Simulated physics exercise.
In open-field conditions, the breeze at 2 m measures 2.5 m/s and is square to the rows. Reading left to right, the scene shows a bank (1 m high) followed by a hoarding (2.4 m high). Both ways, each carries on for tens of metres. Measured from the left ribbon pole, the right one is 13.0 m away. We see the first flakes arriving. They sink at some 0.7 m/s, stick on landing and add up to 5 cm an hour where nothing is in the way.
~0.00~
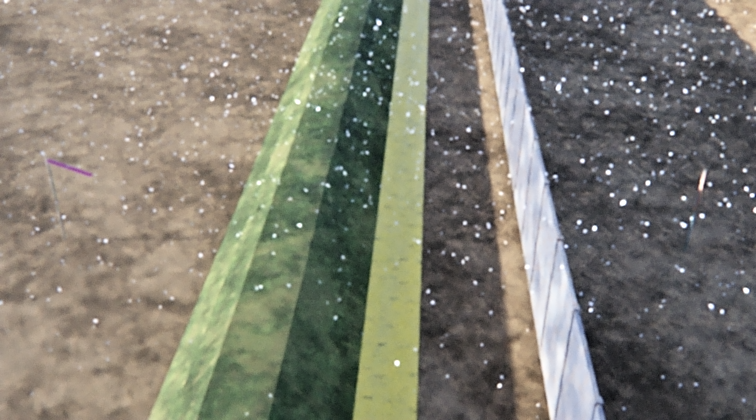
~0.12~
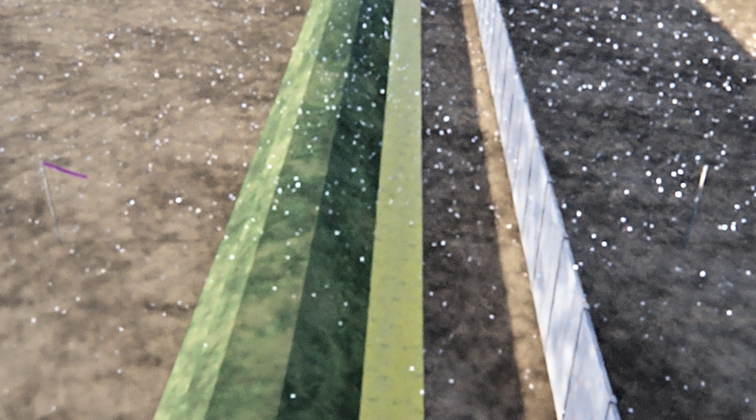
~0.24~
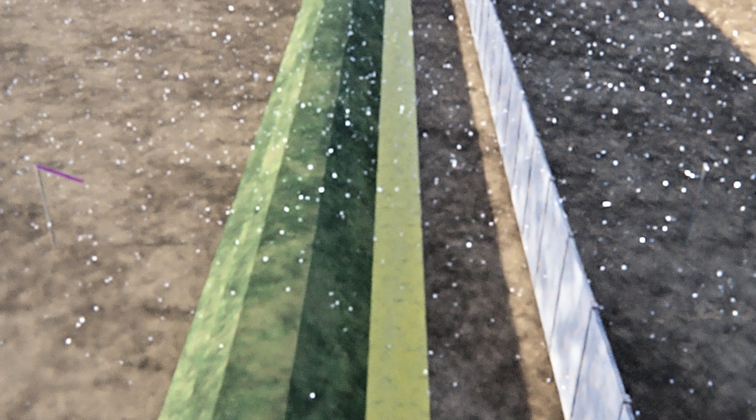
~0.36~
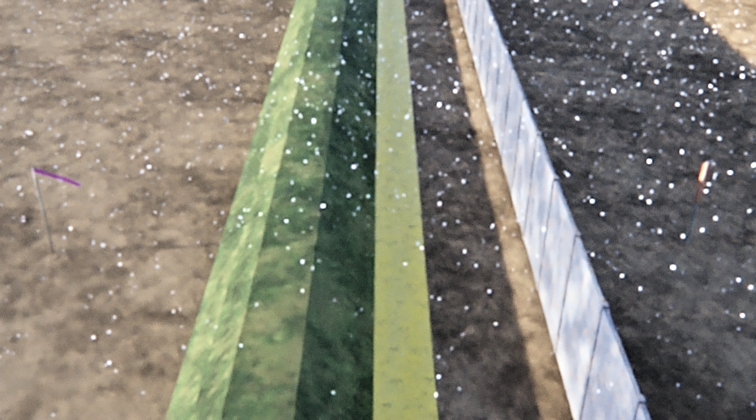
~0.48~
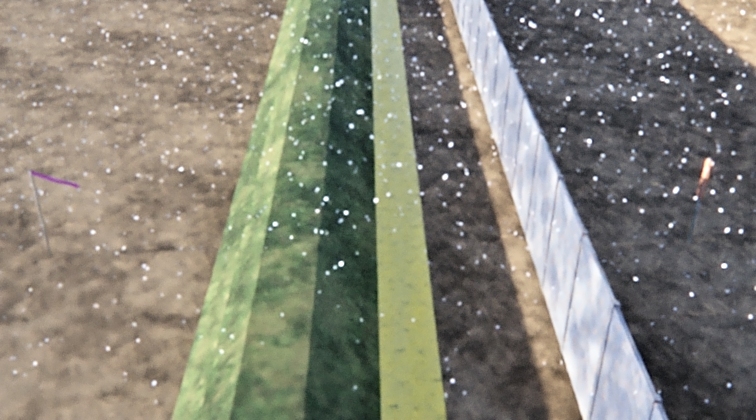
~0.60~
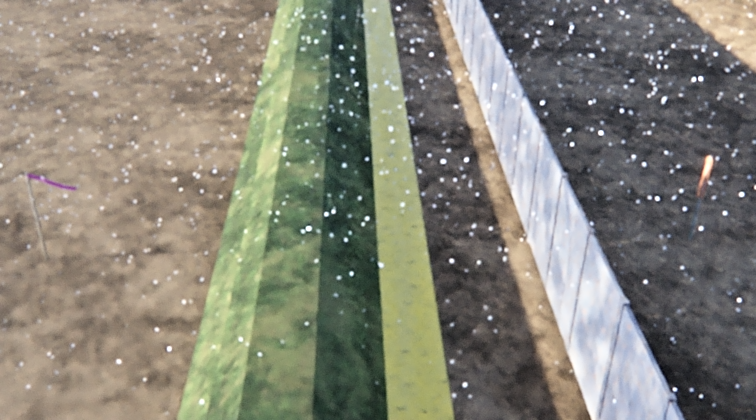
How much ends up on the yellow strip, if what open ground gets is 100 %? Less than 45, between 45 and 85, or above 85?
It comes to more than 85 % of what open ground receives.
After 10 minutes open ground has 8 mm and the yellow strip 9 mm.
After 30 minutes open ground has 25 mm and the yellow strip 26 mm.
After 60 minutes open ground has 50 mm and the yellow strip 52 mm, so the yellow strip has 105 % of the open amount; the left half of it has 106 %, the right half 103 %.
